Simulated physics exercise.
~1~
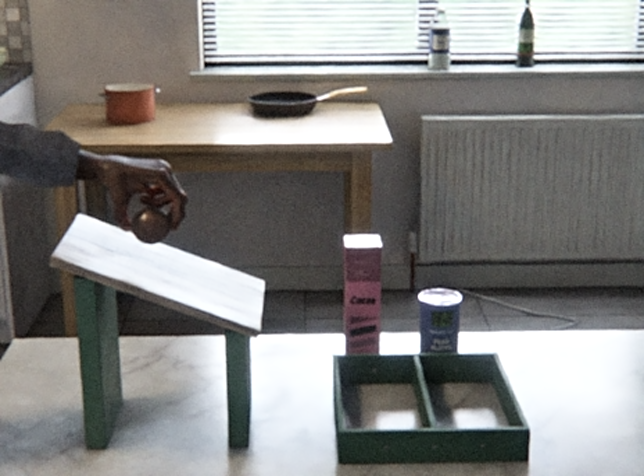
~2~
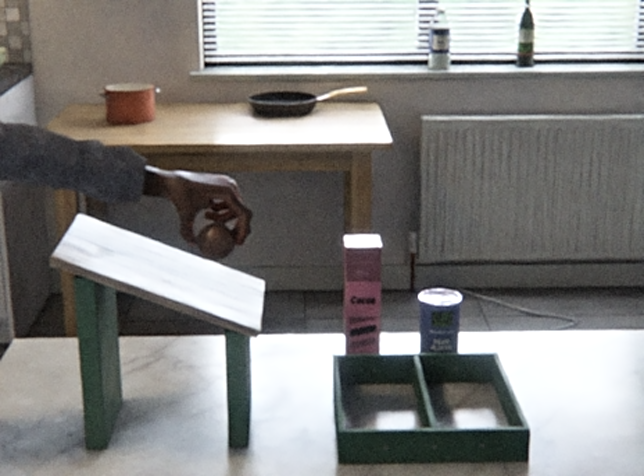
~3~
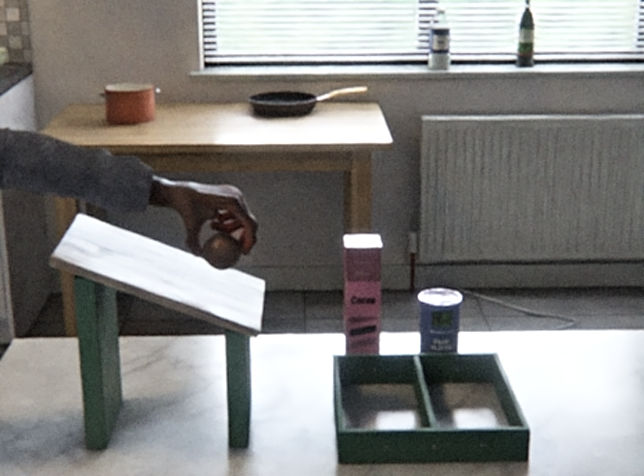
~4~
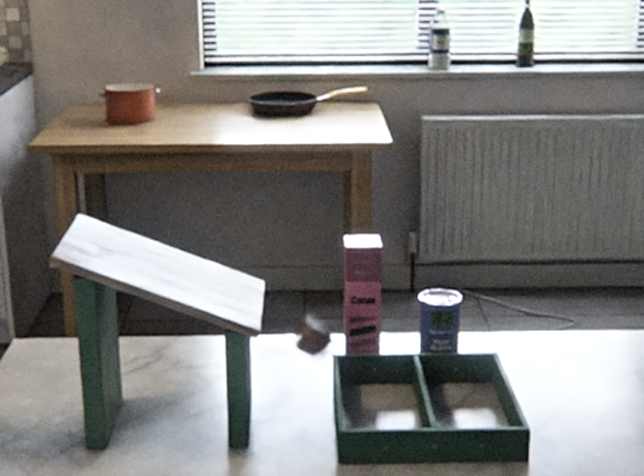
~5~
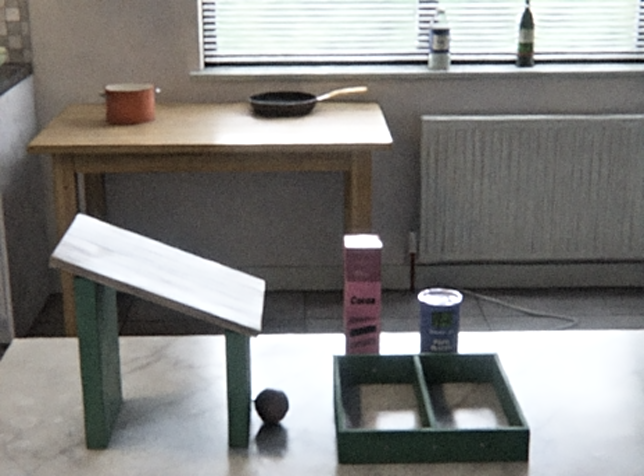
A hand releases a brown onion above a slanted board, and it lands outside the tray.
